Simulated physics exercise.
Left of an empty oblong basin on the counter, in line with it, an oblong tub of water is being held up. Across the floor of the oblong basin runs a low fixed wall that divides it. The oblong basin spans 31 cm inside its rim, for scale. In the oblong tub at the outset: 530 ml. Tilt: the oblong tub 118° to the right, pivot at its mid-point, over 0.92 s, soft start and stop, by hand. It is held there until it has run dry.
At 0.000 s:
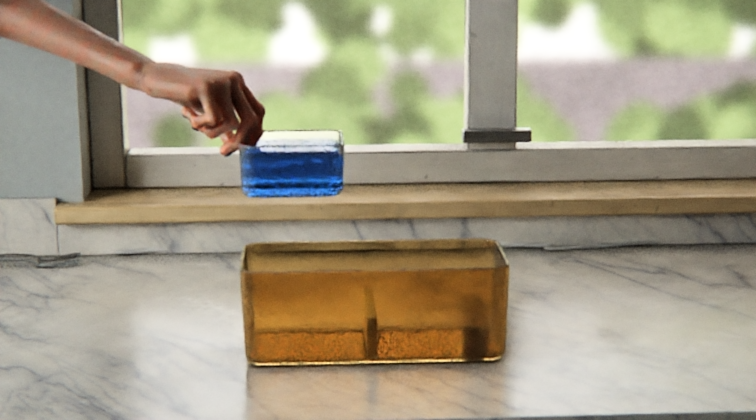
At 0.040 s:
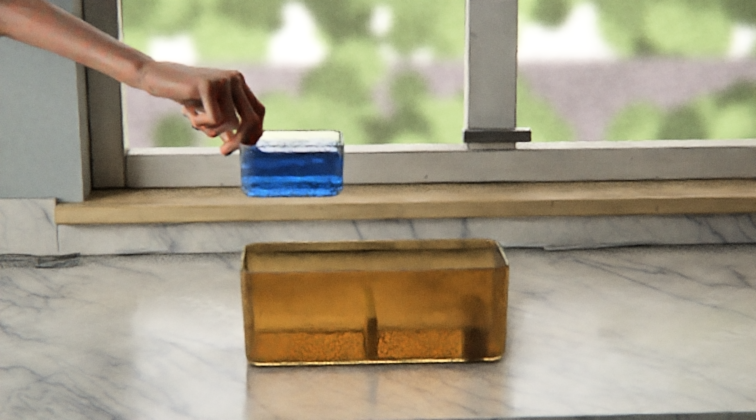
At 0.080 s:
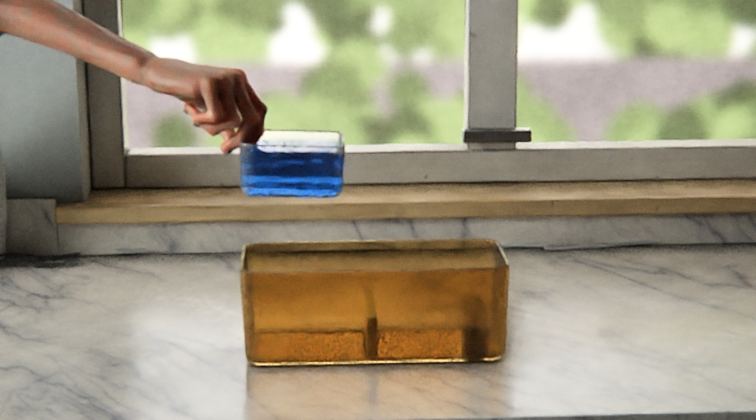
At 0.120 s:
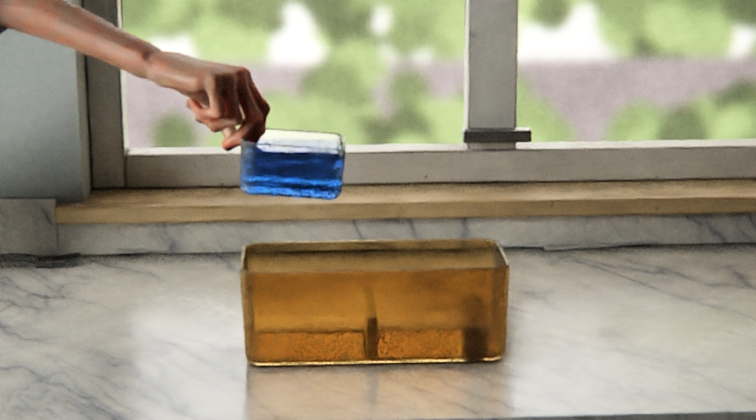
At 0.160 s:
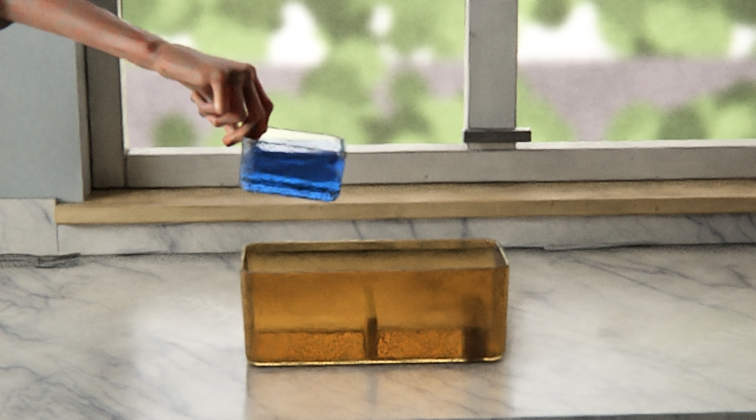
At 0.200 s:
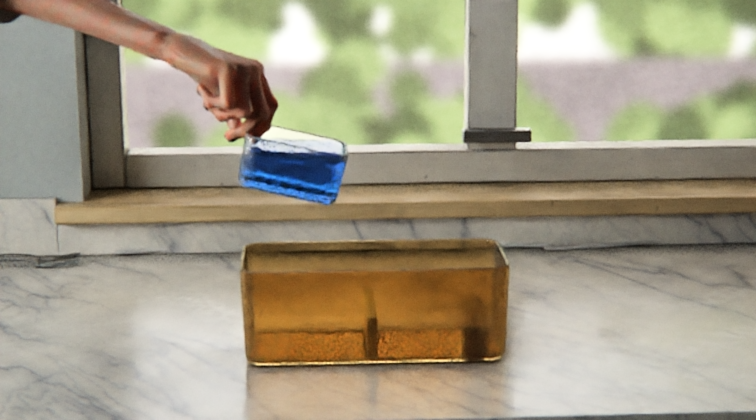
A hand holds a tub of blue water above an amber basin and tilts it slightly right.
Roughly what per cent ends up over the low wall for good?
About 75 in every hundred.
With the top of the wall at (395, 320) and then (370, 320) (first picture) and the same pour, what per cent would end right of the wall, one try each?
I'd say 55 percent on the first go, 70 percent on the next.
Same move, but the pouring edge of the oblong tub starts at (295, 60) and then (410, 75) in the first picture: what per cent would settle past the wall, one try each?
Around 50 per cent first, around 85 per cent next.
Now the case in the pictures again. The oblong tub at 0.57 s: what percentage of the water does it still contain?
About 32 per cent.
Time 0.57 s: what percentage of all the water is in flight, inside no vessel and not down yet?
40 per cent.
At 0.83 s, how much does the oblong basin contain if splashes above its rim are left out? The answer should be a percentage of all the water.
Roughly 92 percent of it.
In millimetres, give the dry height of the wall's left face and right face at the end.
46 mm left, 32 mm right.
Then, 0.57 s in, the tilt is 80° and 32 per cent is still to pour, 1 is left of the wall and 26 right of it.
Then, 0.83 s in, the tilt is 115° and 3 per cent is still to pour, 18 is left of the wall and 75 right of it.
Then, 1.12 s in, the tilt is 118° and 0 per cent is still to pour, 24 is left of the wall and 75 right of it.
Then, 1.42 s in, the tilt is 118° and 0 per cent is still to pour, 25 is left of the wall and 75 right of it.
Finally, 25 per cent lies left of the wall, 75 right of it and 1 outside.
